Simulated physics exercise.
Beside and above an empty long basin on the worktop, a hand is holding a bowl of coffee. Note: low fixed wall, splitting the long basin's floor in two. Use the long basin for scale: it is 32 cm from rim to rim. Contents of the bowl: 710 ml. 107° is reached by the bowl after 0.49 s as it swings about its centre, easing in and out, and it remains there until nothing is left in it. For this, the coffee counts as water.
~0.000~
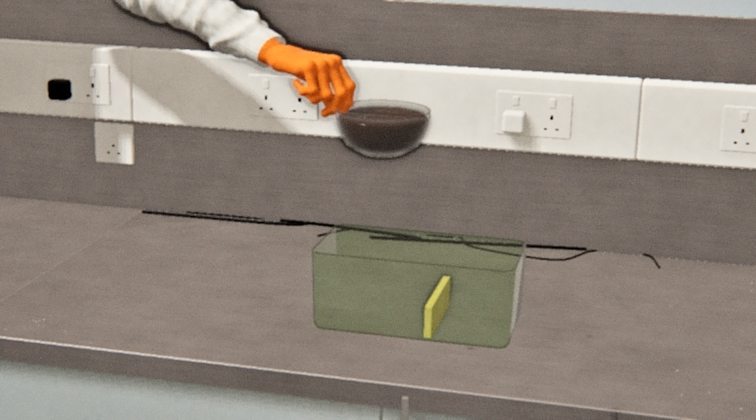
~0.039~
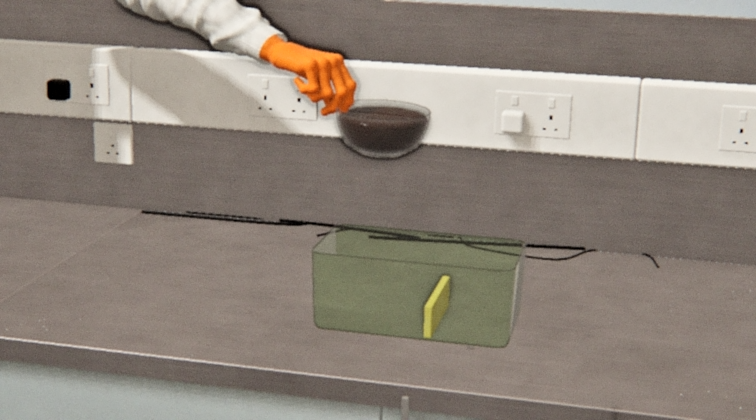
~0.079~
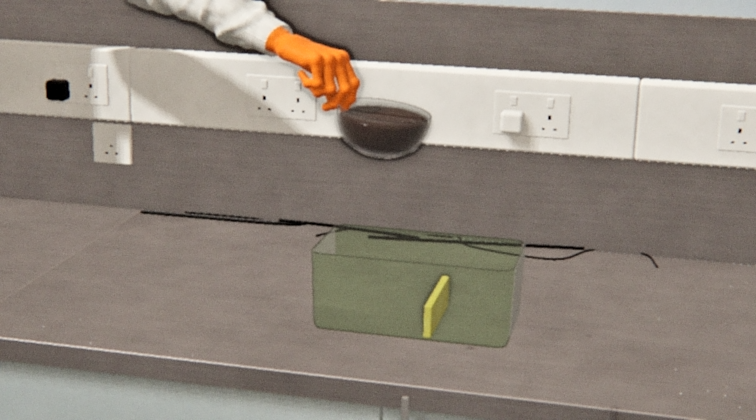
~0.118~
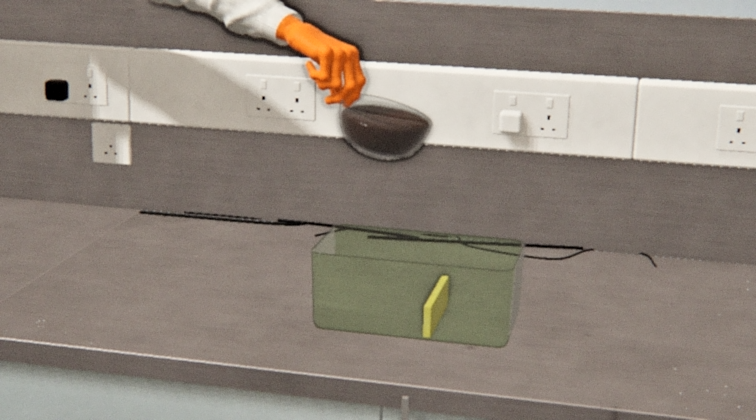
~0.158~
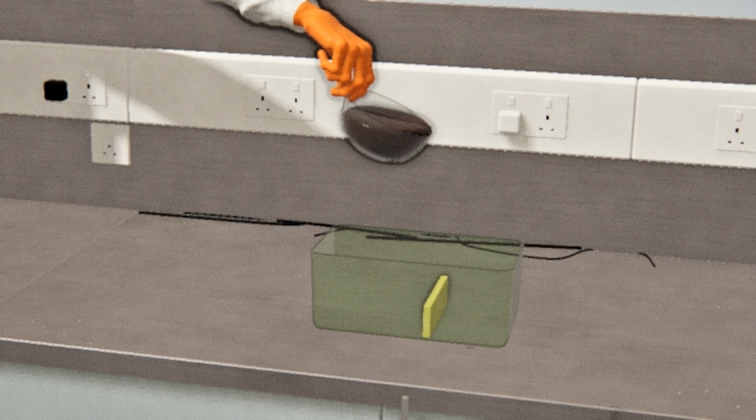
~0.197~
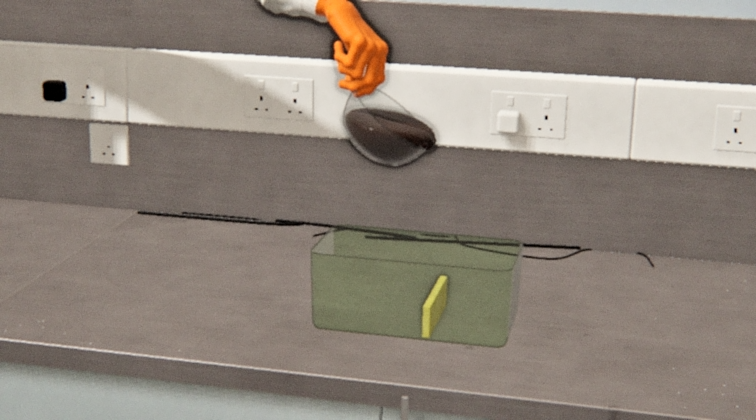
The video shows an orange-gloved hand holding a clear bowl of dark liquid above an empty, greenish transparent basin with a yellow divider on a worktop, then gradually tilting the bowl down to the right as the hand rises.
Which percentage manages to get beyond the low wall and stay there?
Beyond the low wall, roughly 66 per cent stays.
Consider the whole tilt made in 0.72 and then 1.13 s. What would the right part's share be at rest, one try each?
80 and 85 %.
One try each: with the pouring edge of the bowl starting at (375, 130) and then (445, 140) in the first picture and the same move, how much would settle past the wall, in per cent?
About 10 %, then about 75 %.
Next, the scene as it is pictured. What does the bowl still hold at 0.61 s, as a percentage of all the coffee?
Around 0 in a hundred.
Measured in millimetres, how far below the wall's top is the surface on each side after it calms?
I'd say some 46 mm on the left and some 28 mm on the right.
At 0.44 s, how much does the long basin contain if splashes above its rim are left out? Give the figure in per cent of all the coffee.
32 %, give or take.
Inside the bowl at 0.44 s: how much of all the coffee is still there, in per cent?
About 8 percent.
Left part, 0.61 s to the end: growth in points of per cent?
Roughly 12 per cent.
After 0.44 s the tilt is 104° and 8 per cent is still to pour, 0 is left of the wall and 31 right of it.
After 0.61 s the tilt is 107° and 0 per cent is still to pour, 15 is left of the wall and 73 right of it.
After 0.79 s the tilt is 107° and 0 per cent is still to pour, 26 is left of the wall and 66 right of it.
After 0.99 s the tilt is 107° and 0 per cent is still to pour, 28 is left of the wall and 66 right of it.
In the end 28 per cent lies left of the wall, 66 right of it and 6 outside.
